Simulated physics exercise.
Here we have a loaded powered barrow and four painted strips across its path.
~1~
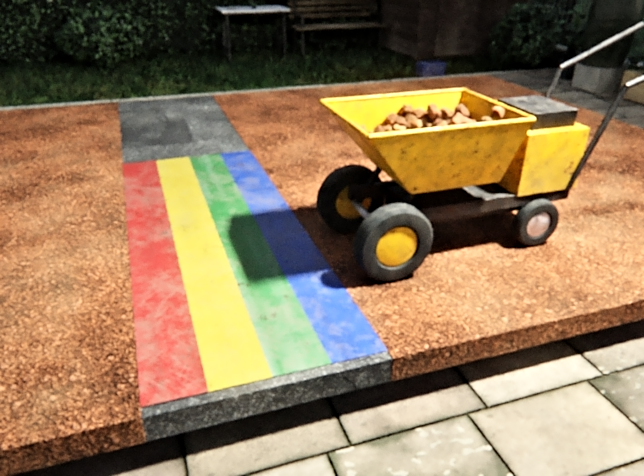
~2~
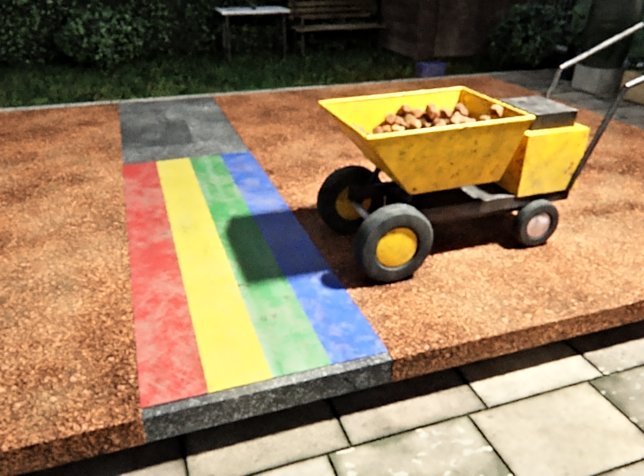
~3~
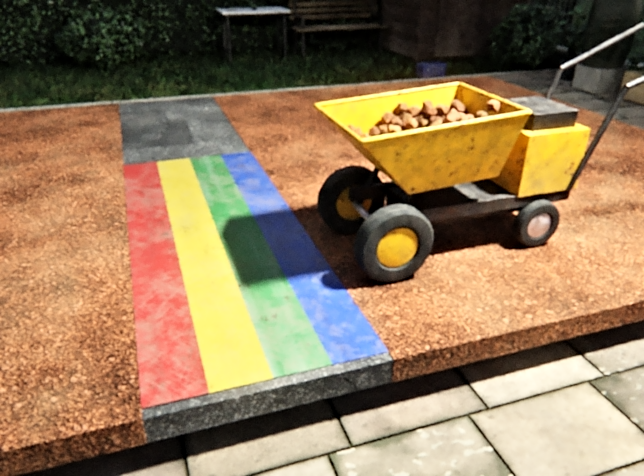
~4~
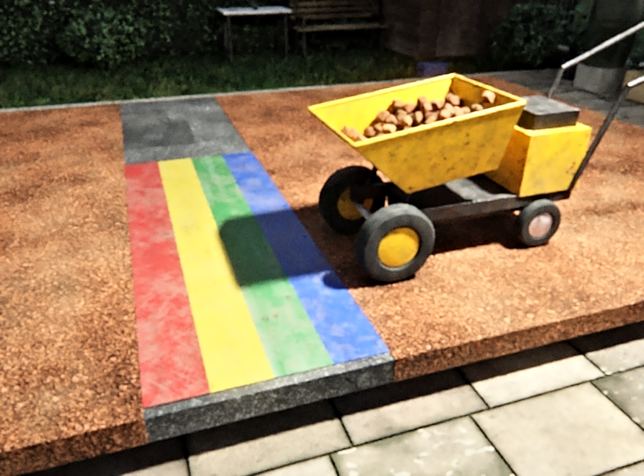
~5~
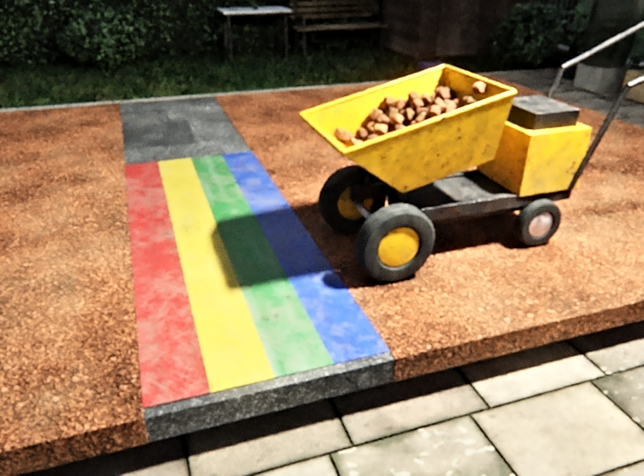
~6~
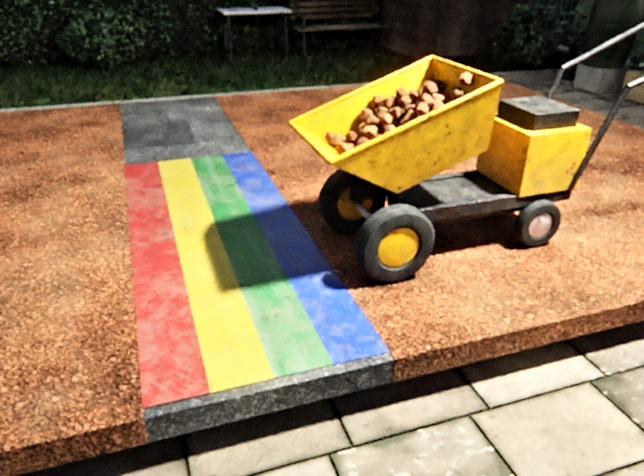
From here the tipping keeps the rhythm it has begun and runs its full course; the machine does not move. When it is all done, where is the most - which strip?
On the yellow strip.
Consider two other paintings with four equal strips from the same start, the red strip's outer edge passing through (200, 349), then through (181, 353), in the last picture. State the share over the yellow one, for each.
The first one comes out at 30 percent, while the second comes out at 30 percent.
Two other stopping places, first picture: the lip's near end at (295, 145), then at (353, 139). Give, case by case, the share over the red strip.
40 and 30 in a hundred, in that order.
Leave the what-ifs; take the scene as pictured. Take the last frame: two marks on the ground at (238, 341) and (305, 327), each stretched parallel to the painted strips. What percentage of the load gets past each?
60 % and 100 %.
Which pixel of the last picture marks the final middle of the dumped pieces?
Near (203, 276).
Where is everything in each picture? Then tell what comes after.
The first frame shows lip of the skip near (369, 137), level; top of the load near (441, 126), clay clods; blue strip near (335, 315); green strip near (283, 326); yellow strip near (227, 337); red strip near (168, 349).
The second frame shows lip of the skip near (366, 139), level; top of the load near (439, 126).
The third frame shows lip of the skip near (361, 142), tipped barely; top of the load near (447, 122).
The fourth frame shows lip of the skip near (354, 146), tipped a little; top of the load near (442, 117).
The fifth frame shows lip of the skip near (343, 153), tipped a little; top of the load near (434, 112).
The sixth frame shows lip of the skip near (330, 163), tipped clearly; top of the load near (439, 102); blue strip near (337, 316); green strip near (284, 327); yellow strip near (229, 338); red strip near (170, 350).
Shortly afterwards, skip tipped steeply; the whole lot in the skip.
Next, skip tipped right over; near two thirds in the skip; a little over the green strip; near a quarter over the yellow strip; only a few falling.
Some moments later, skip tipped right over; a little in the skip; near a quarter over the green strip; near a third over the yellow strip; near a quarter over the red strip; a little off the paint.
In the end, skip tipped right over; a little in the skip; none at all over the blue strip; near a quarter over the green strip; near a third over the yellow strip; near a quarter over the red strip; a little off the paint.
